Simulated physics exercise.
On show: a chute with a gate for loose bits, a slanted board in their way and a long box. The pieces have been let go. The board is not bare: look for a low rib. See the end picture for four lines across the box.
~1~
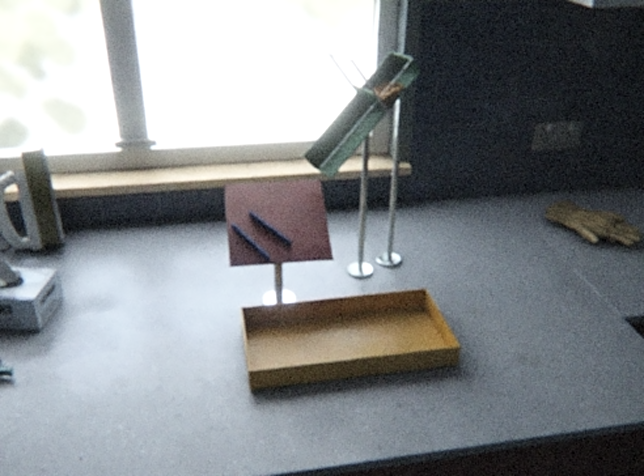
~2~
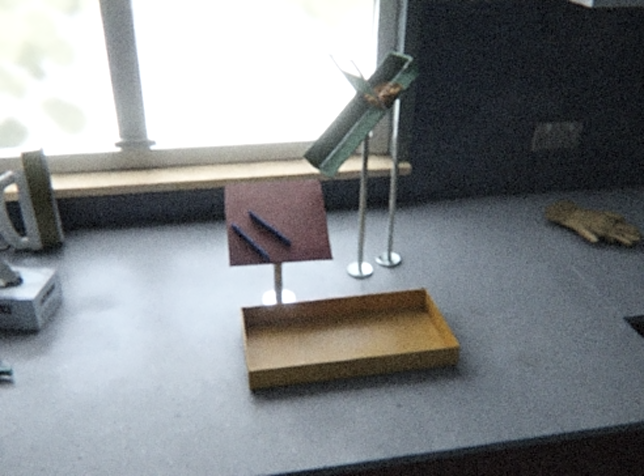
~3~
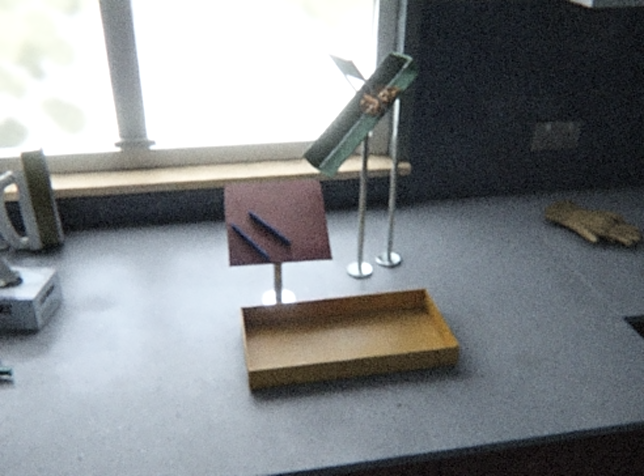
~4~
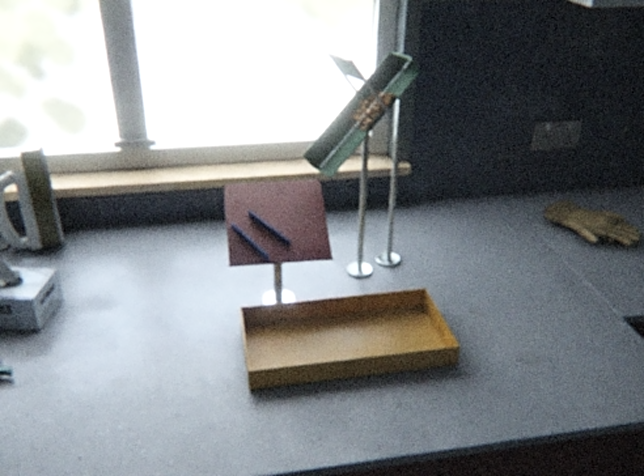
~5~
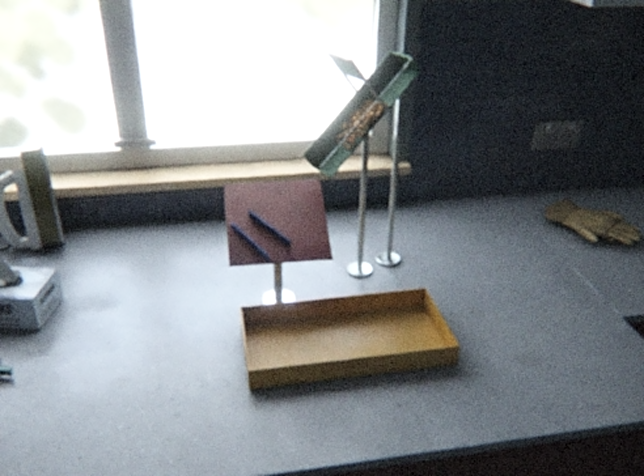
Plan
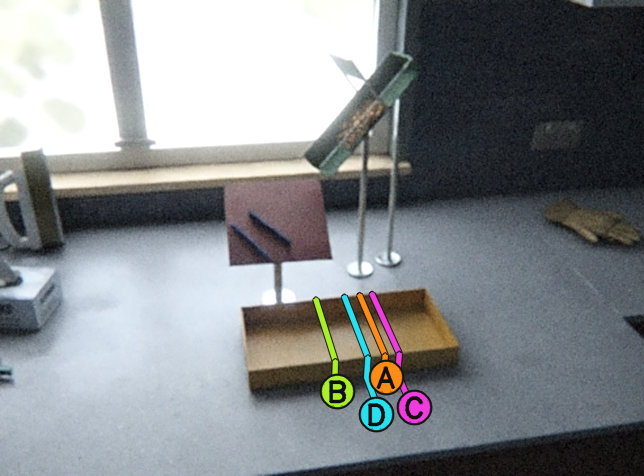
Green chute on metal stands above a reddish board and an empty wooden box, with small brown beads sliding slowly down it.
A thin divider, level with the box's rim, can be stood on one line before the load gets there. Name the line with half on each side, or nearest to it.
Use line B.
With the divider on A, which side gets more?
Left.
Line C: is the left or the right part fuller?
Left.
On the marked copy, line A crosses the front rim at (384, 354); line B crosses the front rim at (335, 360); line C crosses the front rim at (399, 353); line D crosses the front rim at (367, 356).
If A is chosen, of what is caught, nearly all on the left of the divider, a stray few on the right.
If B is chosen, of what is caught, about a third on the left of the divider, about two thirds on the right.
If C is chosen, of what is caught, nearly all on the left of the divider, a small part on the right.
If D is chosen, of what is caught, nearly all on the left of the divider, a small part on the right.
